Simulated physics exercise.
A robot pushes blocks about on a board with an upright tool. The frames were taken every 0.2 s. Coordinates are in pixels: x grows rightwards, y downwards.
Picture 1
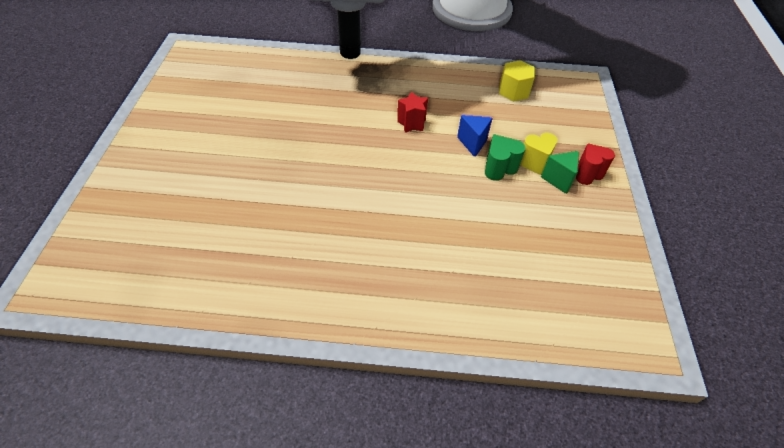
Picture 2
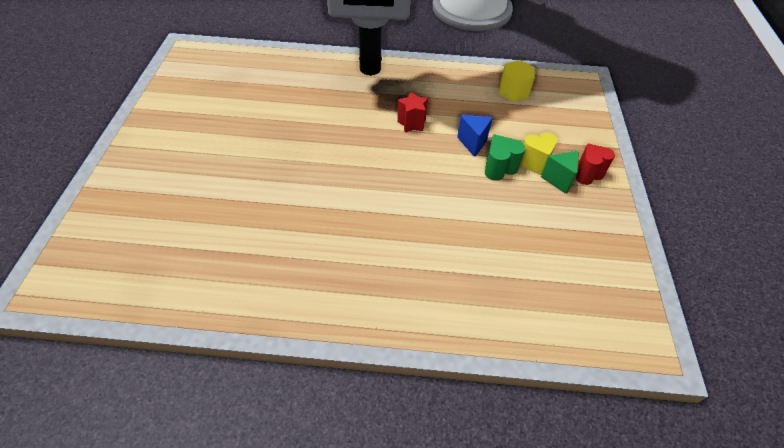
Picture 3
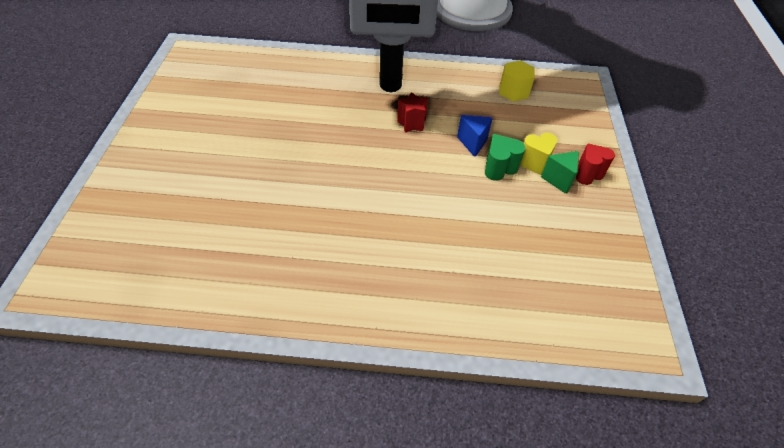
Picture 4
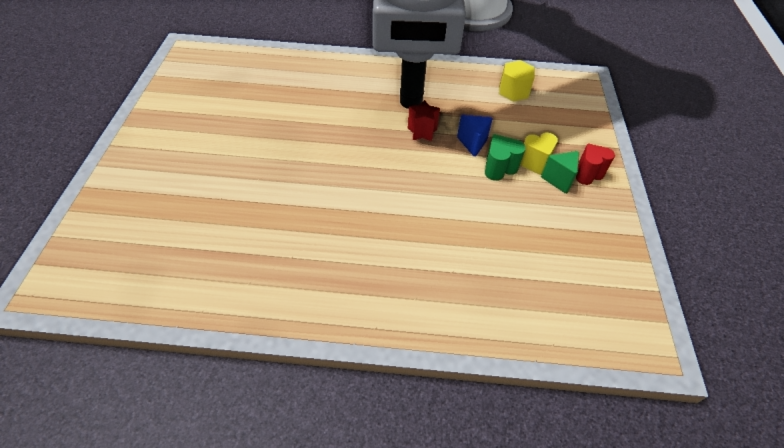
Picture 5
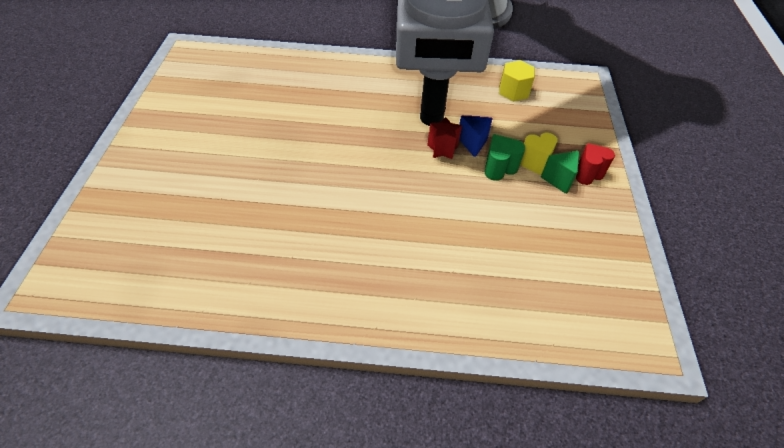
A light wooden board with a grey border lies on a dark speckled surface, seen at an angle from above by a still camera. A red star sits left of a cluster of blue, green, yellow and red blocks, with a yellow block behind them. A robot's black upright tool slides down and rightward, meets the star and pushes it a short way toward the blue triangular block.
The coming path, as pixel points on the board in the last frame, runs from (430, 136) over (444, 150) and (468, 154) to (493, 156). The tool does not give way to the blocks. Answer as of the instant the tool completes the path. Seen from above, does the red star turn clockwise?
Answer: Yes.
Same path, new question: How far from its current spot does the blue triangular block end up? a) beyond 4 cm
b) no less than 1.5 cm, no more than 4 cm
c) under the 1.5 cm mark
That would be b.
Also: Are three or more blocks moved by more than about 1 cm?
I believe so.
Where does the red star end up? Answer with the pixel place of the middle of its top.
In the picture, that point is around (478, 149).
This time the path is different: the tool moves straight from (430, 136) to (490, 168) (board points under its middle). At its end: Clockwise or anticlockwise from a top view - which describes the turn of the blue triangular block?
It turns counter-clockwise.
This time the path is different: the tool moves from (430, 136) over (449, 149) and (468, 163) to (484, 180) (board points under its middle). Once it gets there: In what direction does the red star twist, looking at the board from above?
Seen from overhead, it turns clockwise.
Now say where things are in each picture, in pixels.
The first picture shows tool tip at (351, 54); block tops, red star at (414, 102); blue triangular block at (478, 122); green heart-shaped block at (506, 146); yellow heart-shaped block at (543, 142).
The second picture shows tool at (370, 70); blocks unchanged.
The third picture shows tool at (391, 86); blocks unchanged.
The fourth picture shows tool at (411, 103); red star at (425, 110).
The fifth picture shows tool at (432, 119); red star at (446, 127); blue triangular block at (478, 122); green heart-shaped block at (506, 146); yellow heart-shaped block at (543, 142).
On the path given first. Halfway along, tool at (459, 136); red star at (471, 146).
At the end, tool at (497, 139); red star at (478, 149), turned 50° clockwise; blue triangular block at (493, 118), turned 55° anticlockwise; green heart-shaped block at (516, 151), turned 30° clockwise; yellow heart-shaped block in place.
